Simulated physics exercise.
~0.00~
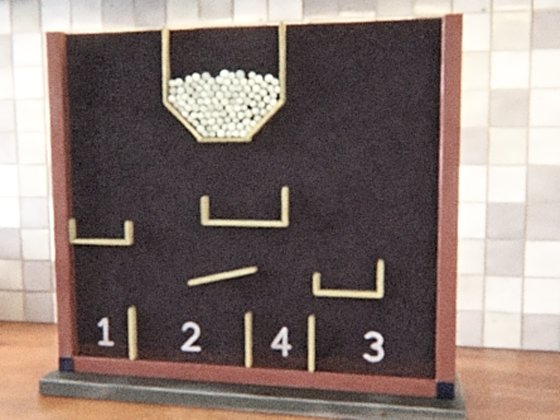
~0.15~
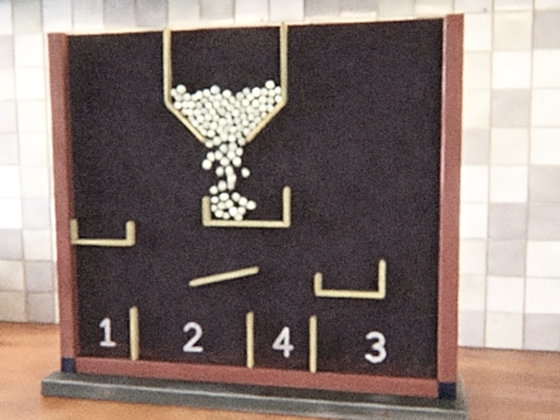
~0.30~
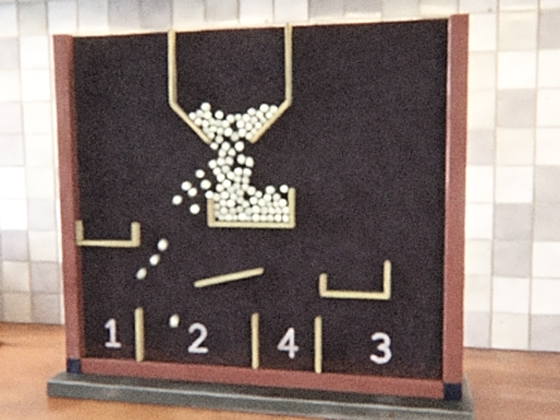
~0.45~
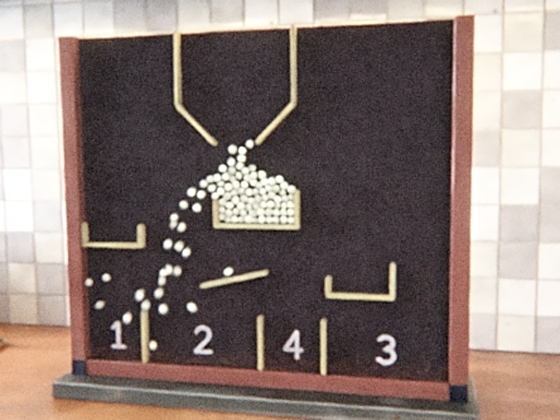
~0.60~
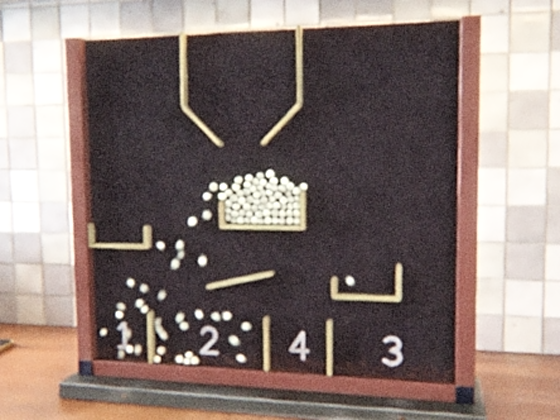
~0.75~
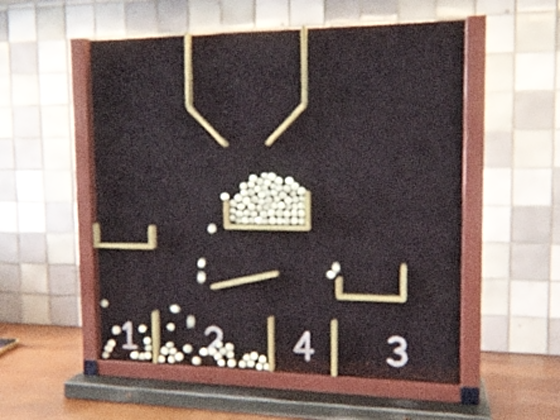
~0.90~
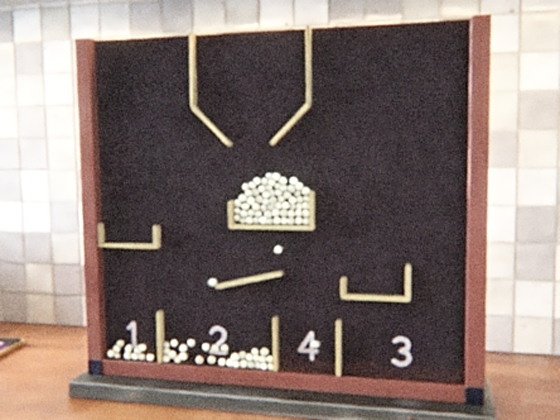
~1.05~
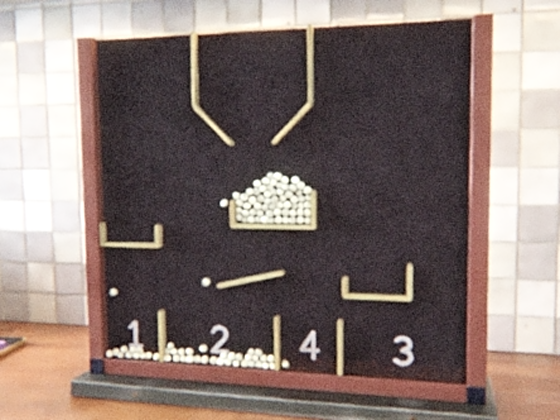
A black upright board with a hopper released small white balls that piled high on the middle ledge, then spilled off its left side and bounced into bins one and two, leaving the other two bins empty and a large heap still on the ledge.
